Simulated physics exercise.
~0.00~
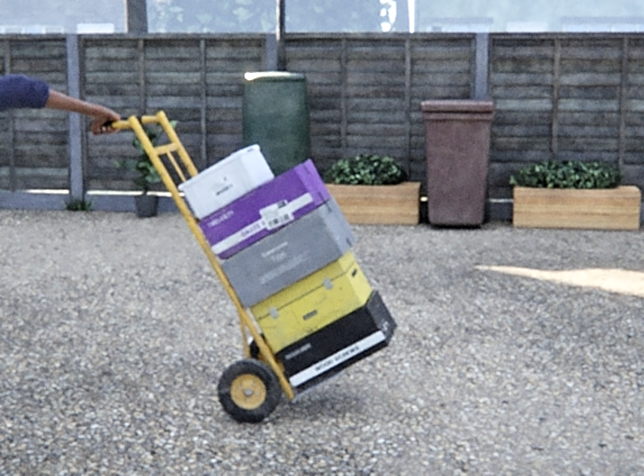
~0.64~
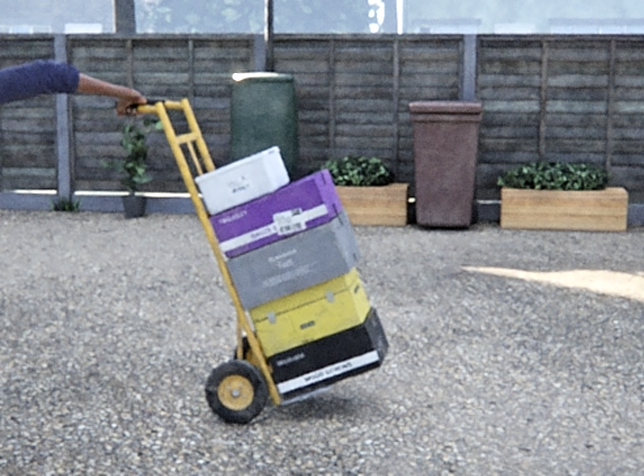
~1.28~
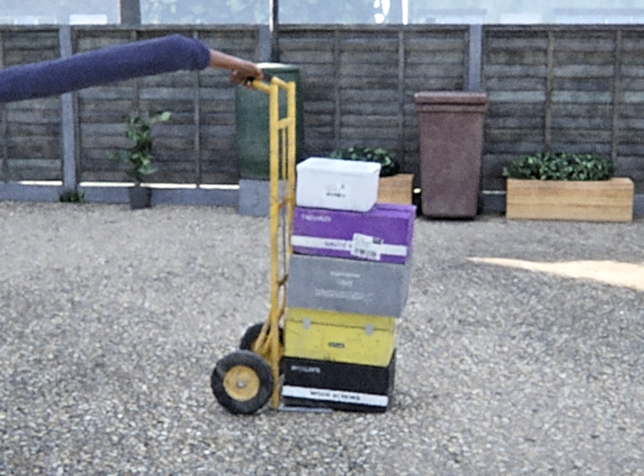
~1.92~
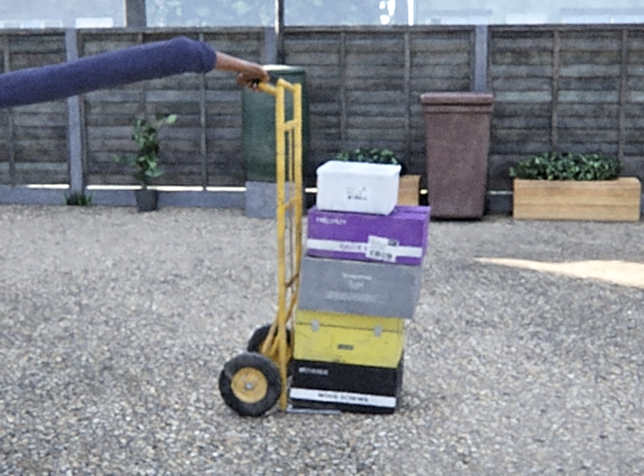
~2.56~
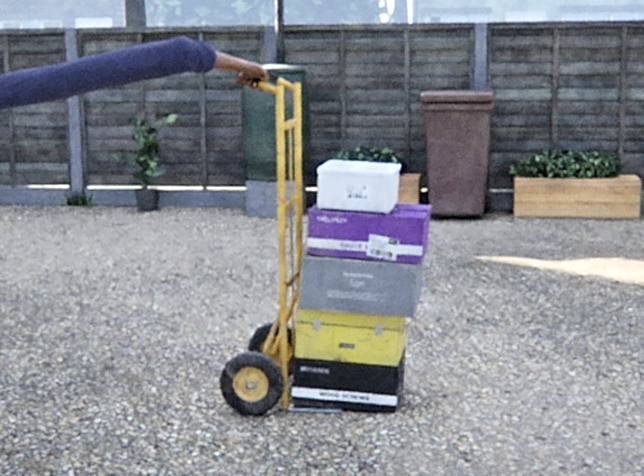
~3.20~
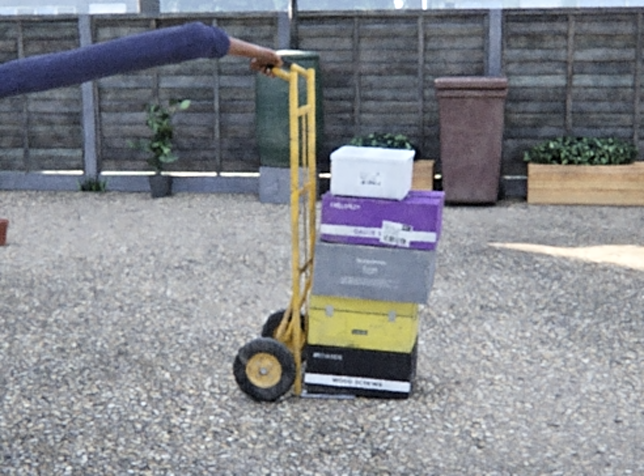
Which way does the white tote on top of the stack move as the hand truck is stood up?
The white tote moves to the right.
A yellow hand truck stacked with five items is tipped upright, and the stack stays standing.
